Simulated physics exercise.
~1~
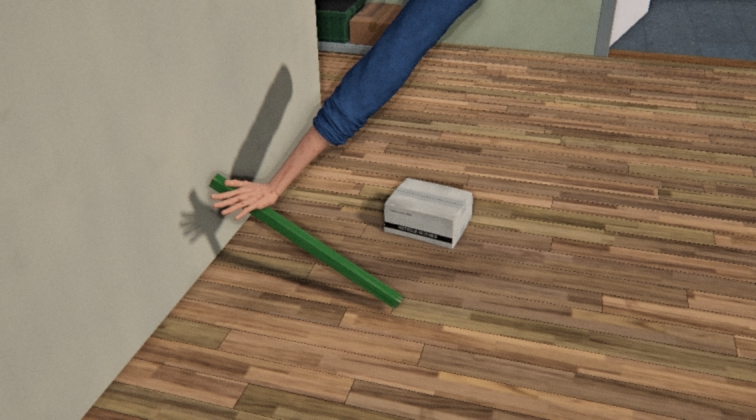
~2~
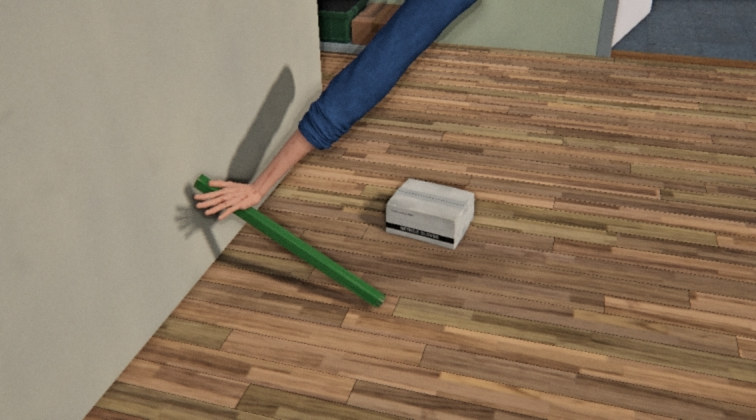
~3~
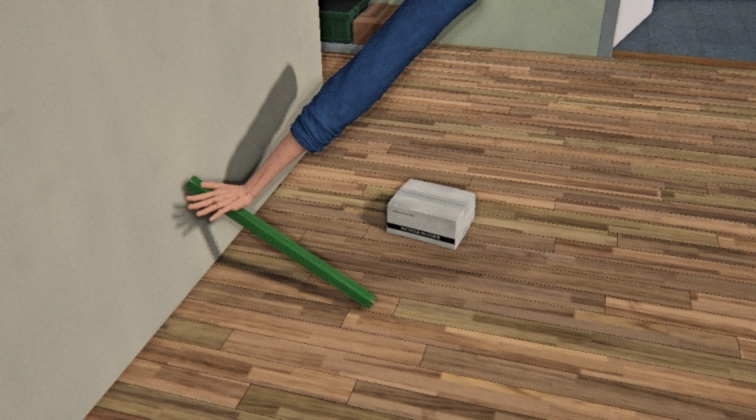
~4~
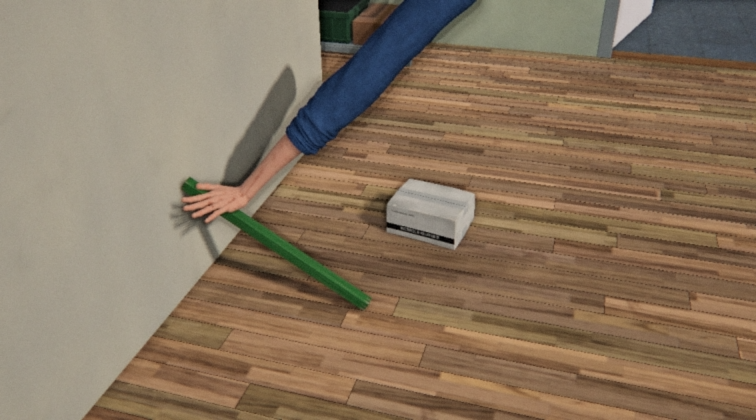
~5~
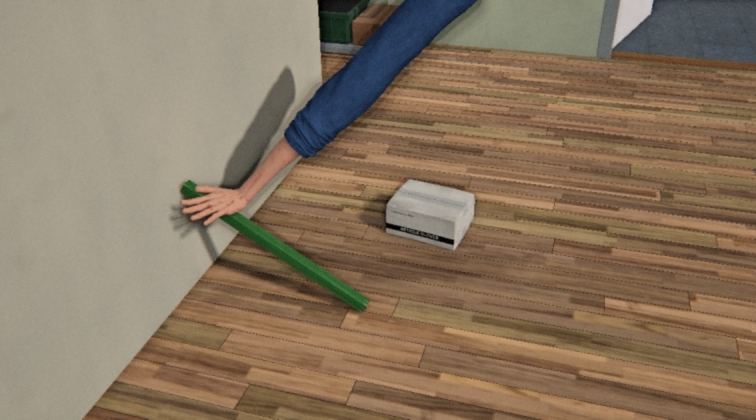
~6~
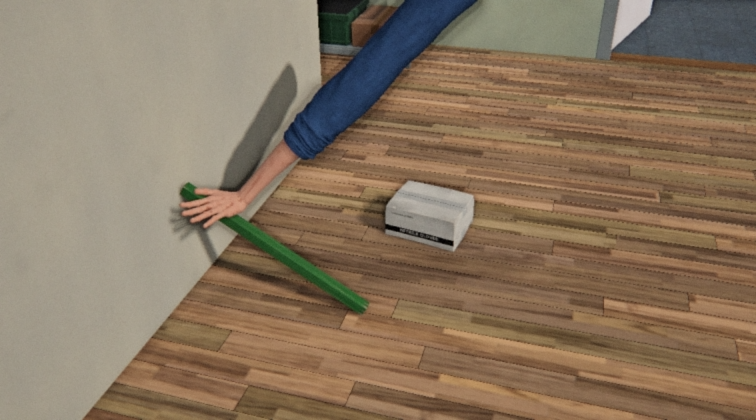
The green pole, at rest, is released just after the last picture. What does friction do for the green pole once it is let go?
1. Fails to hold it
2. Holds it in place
1, fails to hold it.
Then, 0.40 s after the last picture, green pole leaning 15° more than when let go near (287, 272).
Then, 0.50 s after the last picture, green pole leaning 31° more than when let go near (293, 297).
Then, 0.60 s after the last picture, green pole leaning 29° more than when let go near (292, 284).
Then, 0.80 s after the last picture, green pole leaning 31° more than when let go near (292, 293).
At rest, moved from the start, green pole; white box in place. Seen from the same camera at the end, green pole near (293, 295). The pole slides down.
